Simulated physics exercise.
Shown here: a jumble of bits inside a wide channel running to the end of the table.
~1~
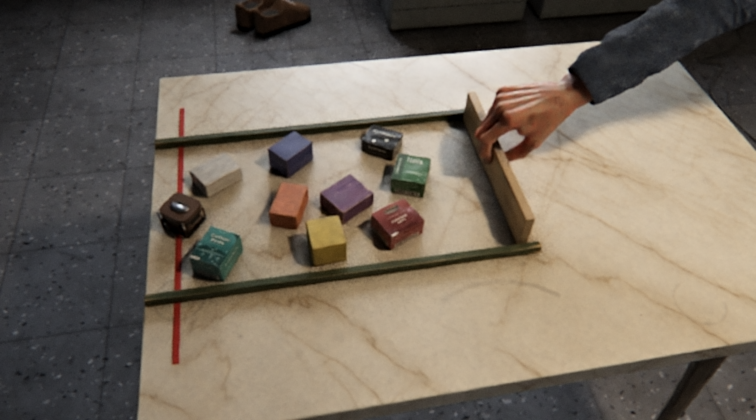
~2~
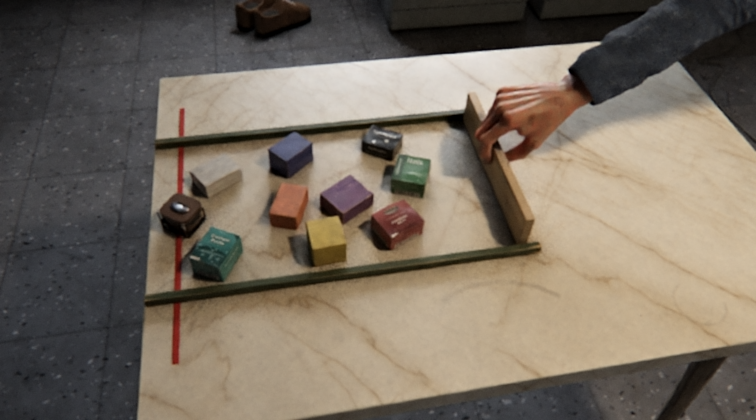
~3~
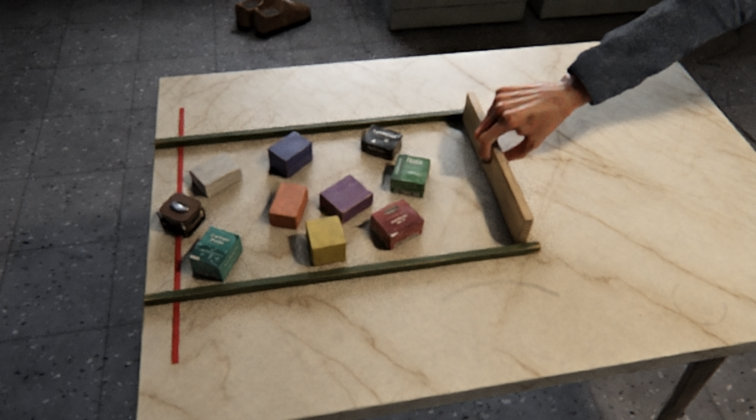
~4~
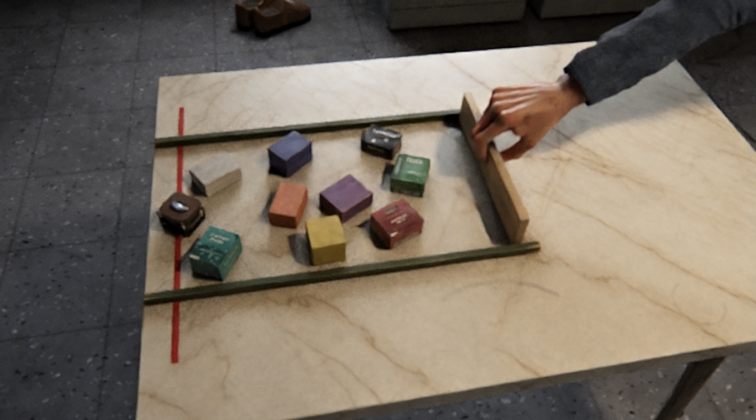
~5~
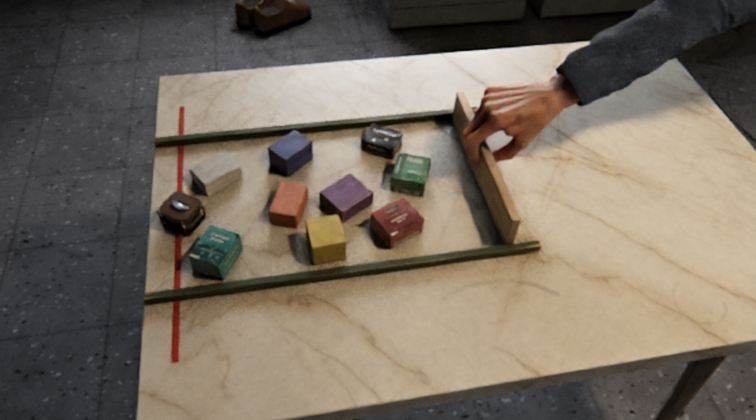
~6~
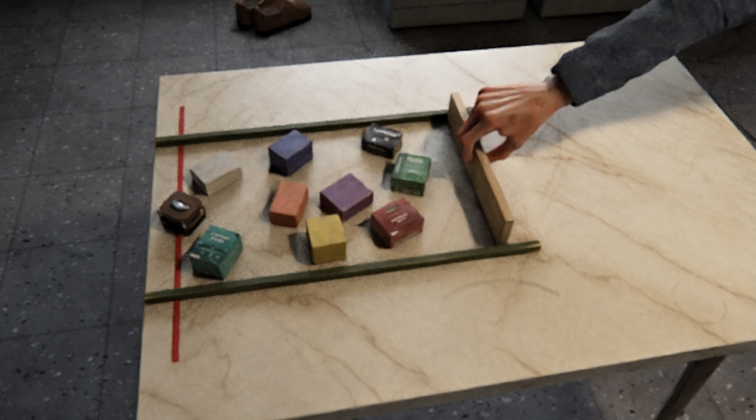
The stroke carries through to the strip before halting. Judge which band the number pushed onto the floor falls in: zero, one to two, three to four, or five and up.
The count that drops over the edge is at least five.
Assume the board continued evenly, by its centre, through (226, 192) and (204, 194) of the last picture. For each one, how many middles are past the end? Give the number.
3, then 6.
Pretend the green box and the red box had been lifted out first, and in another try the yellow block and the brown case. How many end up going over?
First try: 5 fallen; other try: 5.
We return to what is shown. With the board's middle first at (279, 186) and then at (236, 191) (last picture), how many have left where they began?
First 10, then 10.
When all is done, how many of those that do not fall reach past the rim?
As for overhanging, the count is 4.
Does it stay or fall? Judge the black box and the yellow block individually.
The black box stays put and the yellow block stays put.
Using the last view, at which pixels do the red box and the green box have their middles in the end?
(153, 240) and (159, 208), roughly.
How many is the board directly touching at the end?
Contact count: 4.
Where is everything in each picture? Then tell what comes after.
In the first picture, brown case (182, 215); turquoise box (217, 254); white block (217, 175); board (495, 163); tape (179, 214).
In the second picture, turquoise box (217, 254); board (495, 164).
In the third picture, white block (216, 174); black box (382, 143).
In the fourth picture, brown case (182, 214); blue block (291, 154).
In the fifth picture, turquoise box (217, 252); yellow block (326, 240).
In the sixth picture, brown case (182, 213); turquoise box (217, 252); white block (217, 173); board (476, 164); tape (179, 212).
Early on, none off yet; brown case at rest near (182, 213); turquoise box at rest near (217, 252); white block at rest near (217, 173).
A while later, none off yet; brown case moving near (175, 214); turquoise box at rest near (215, 251); white block travelled a little near (206, 176).
Further along, one off so far; brown case in the air; turquoise box travelled about its own width near (164, 257); white block leaning well over near (133, 206).
Finally, the number that fall off is five or more; lost, purple block, blue block, orange block, white block, turquoise box and brown case.
